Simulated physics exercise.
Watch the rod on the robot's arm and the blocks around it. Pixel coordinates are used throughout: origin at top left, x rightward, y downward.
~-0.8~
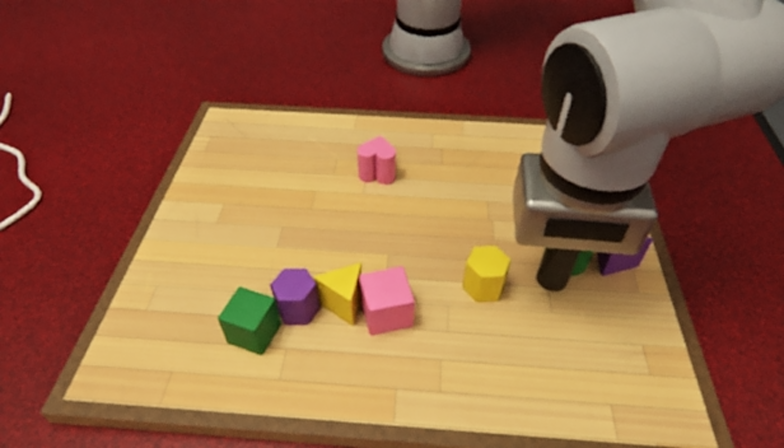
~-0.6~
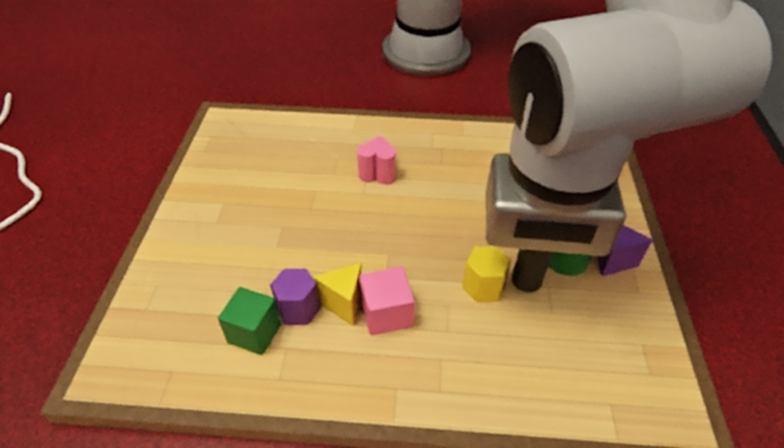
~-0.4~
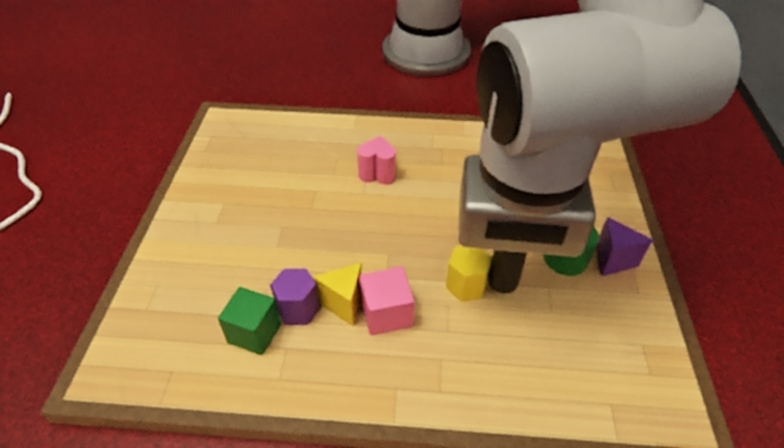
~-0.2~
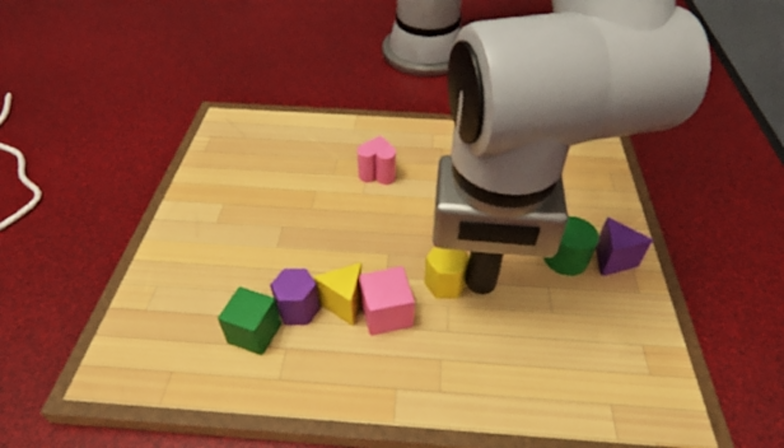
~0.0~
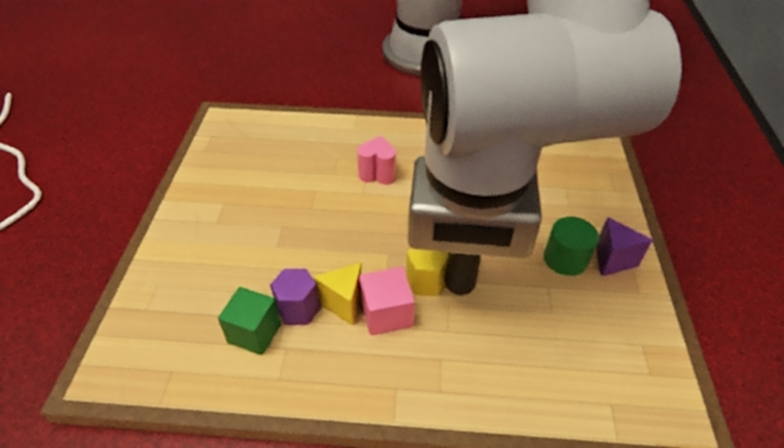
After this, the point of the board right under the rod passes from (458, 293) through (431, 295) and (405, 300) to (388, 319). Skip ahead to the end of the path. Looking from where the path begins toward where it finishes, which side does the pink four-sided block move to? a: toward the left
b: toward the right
a
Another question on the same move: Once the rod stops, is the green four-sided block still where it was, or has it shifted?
Answer: Unmoved.
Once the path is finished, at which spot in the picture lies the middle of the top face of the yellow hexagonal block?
Located at (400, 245).
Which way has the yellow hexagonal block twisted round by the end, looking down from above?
Its spin: Clockwise.
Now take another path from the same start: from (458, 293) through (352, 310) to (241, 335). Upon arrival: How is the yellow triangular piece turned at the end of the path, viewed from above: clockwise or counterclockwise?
Clockwise.
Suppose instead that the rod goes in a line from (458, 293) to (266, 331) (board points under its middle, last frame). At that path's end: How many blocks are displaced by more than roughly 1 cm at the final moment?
Three or more.
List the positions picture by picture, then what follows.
The first frame shows rod's lower end at (552, 279); green four-sided block at (246, 308); purple hexagonal block at (293, 284); yellow triangular piece at (342, 279); pink four-sided block at (387, 287); yellow hexagonal block at (489, 260).
The second frame shows rod at (527, 280); blocks still.
The third frame shows rod at (503, 281); yellow hexagonal block at (471, 259).
The fourth frame shows rod at (481, 282); yellow hexagonal block at (449, 257).
The fifth frame shows rod at (460, 283); green four-sided block at (246, 308); purple hexagonal block at (293, 284); yellow triangular piece at (342, 279); pink four-sided block at (387, 287); yellow hexagonal block at (429, 254).
The first path, step by step. Halfway along, rod at (417, 285); yellow hexagonal block at (401, 245), turned 30° clockwise.
At the end, rod at (388, 309); green four-sided block still; purple hexagonal block at (286, 283), turned 20° anticlockwise; yellow triangular piece at (326, 281), turned 30° clockwise; pink four-sided block at (352, 312); yellow hexagonal block at (400, 245), turned 30° clockwise.
